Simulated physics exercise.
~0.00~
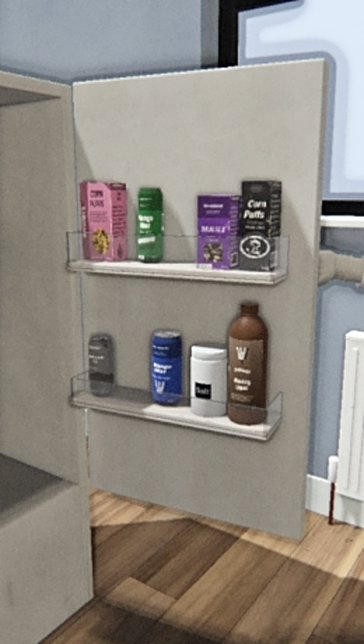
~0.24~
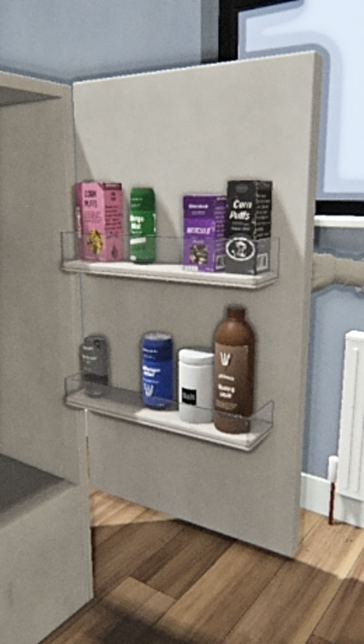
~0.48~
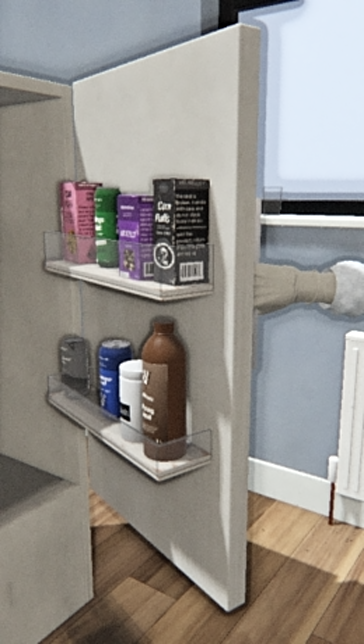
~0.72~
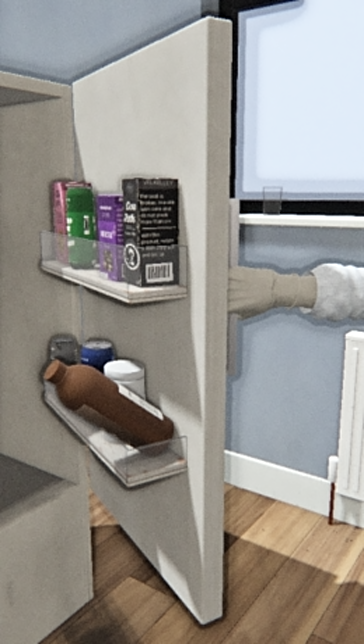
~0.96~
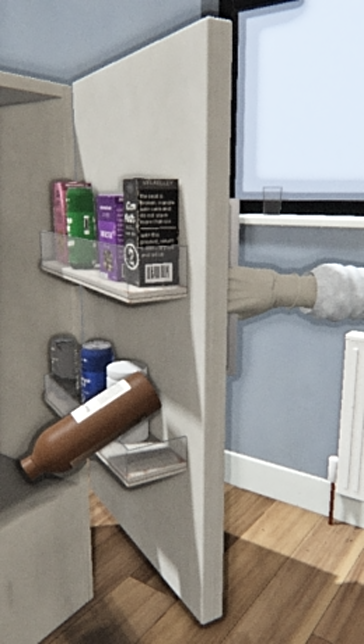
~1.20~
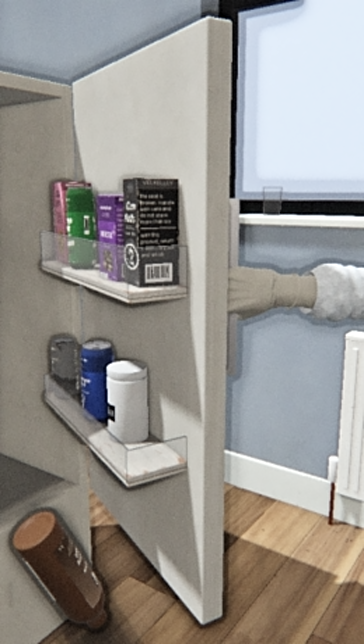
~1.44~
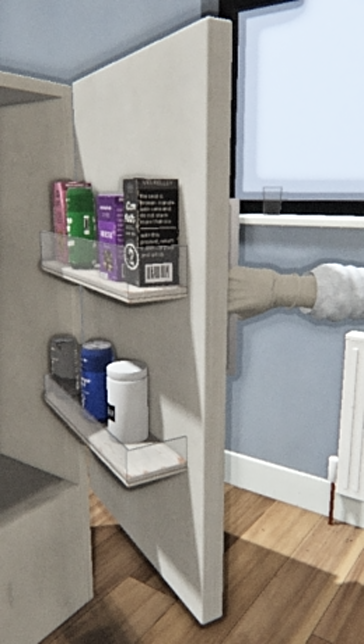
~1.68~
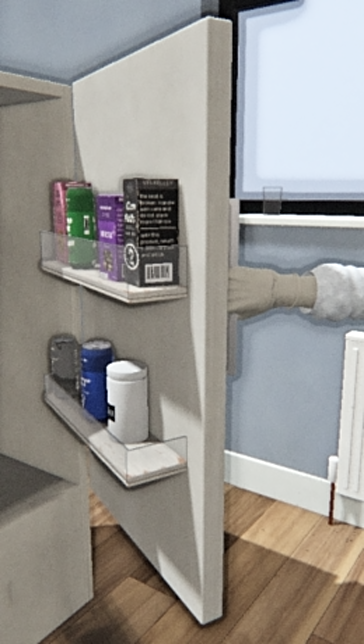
A gloved hand swung a fridge door partway and stopped, and the brown bottle on the lower rack tipped to the left, toppled over the rail and dropped out of sight, while the cans, cartons and white jar stayed standing on their racks.
